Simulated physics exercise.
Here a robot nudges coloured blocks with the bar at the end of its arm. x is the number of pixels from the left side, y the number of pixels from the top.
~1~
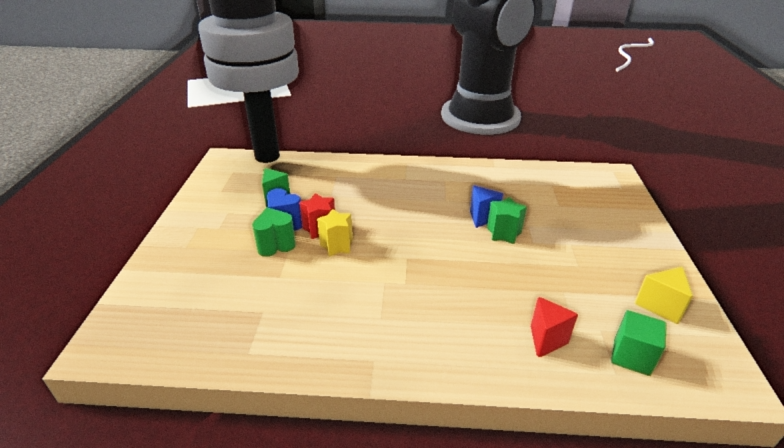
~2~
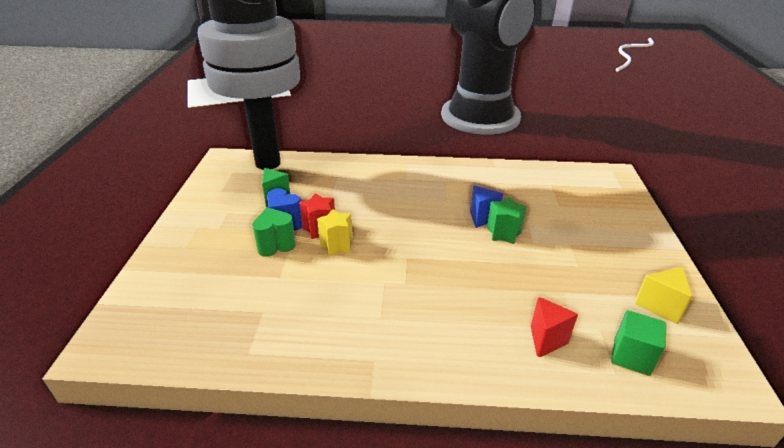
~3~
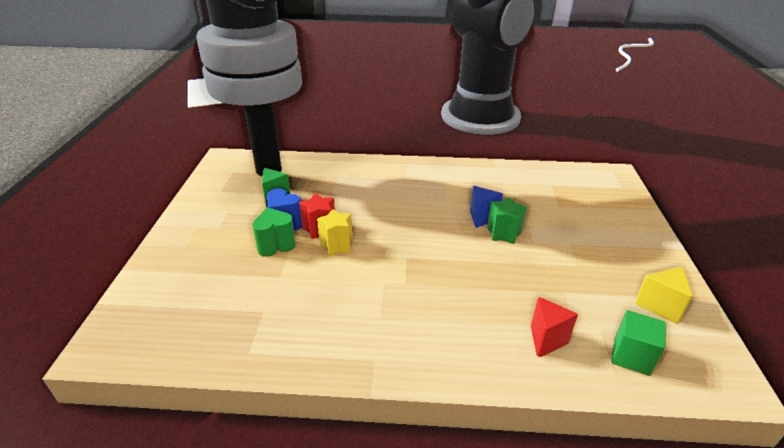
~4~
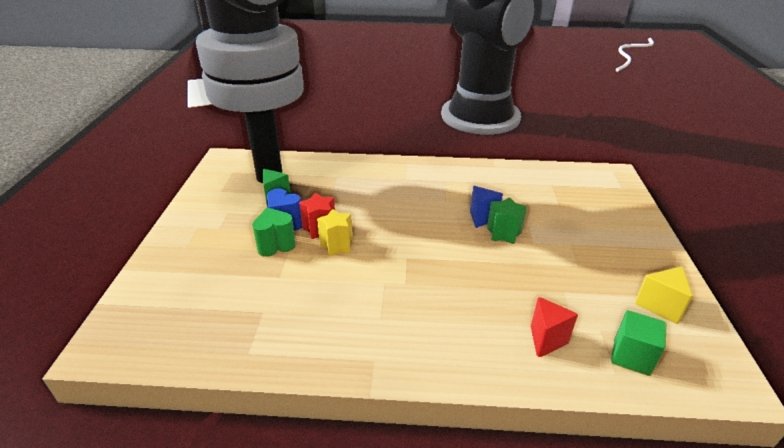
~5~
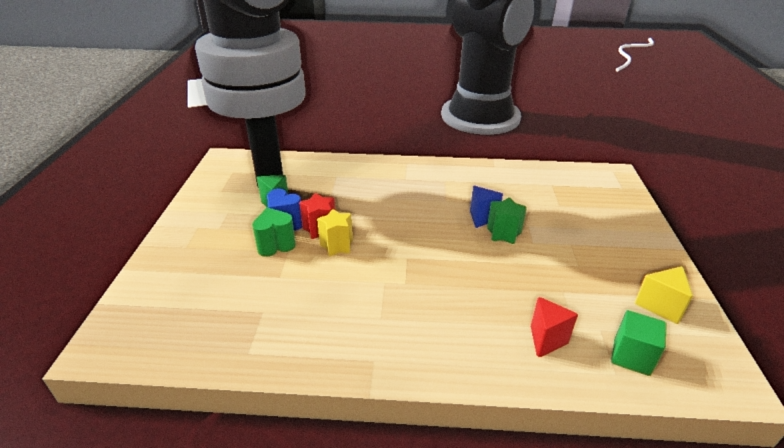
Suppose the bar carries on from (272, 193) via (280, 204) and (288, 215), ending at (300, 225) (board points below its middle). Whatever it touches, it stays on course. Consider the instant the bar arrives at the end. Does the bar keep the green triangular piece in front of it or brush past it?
It falls back or aside.
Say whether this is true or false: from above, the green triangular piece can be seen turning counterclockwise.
Verdict: False.
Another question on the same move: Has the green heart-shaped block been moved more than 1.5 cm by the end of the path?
Yes - that is the case.
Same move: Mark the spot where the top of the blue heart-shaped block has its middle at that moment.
Its top centre is at about (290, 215).
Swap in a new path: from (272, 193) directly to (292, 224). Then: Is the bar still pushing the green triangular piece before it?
Short answer: No.
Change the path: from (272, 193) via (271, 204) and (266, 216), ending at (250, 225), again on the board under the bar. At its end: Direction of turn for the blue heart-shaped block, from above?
It turns round anticlockwise.
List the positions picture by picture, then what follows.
The first picture shows bar's lower end (267, 157); green heart-shaped block (271, 219); green triangular piece (271, 175); blue heart-shaped block (282, 198); red star (318, 203).
The second picture shows bar (268, 164); blocks still.
The third picture shows bar (269, 171); blocks still.
The fourth picture shows bar (270, 178); blocks still.
The fifth picture shows bar (271, 184); green heart-shaped block (271, 219); green triangular piece (272, 180); blue heart-shaped block (282, 198); red star (318, 203).
The first path, step by step. Halfway along, bar (282, 200); green heart-shaped block (270, 221); green triangular piece (258, 193), turned 35° clockwise; blue heart-shaped block (281, 202), turned 25° anticlockwise.
At the end, bar (299, 216); green heart-shaped block (267, 228), turned 25° clockwise; green triangular piece (256, 194), turned 50° clockwise; blue heart-shaped block (290, 215), turned 25° anticlockwise; red star (326, 205), turned 45° anticlockwise.
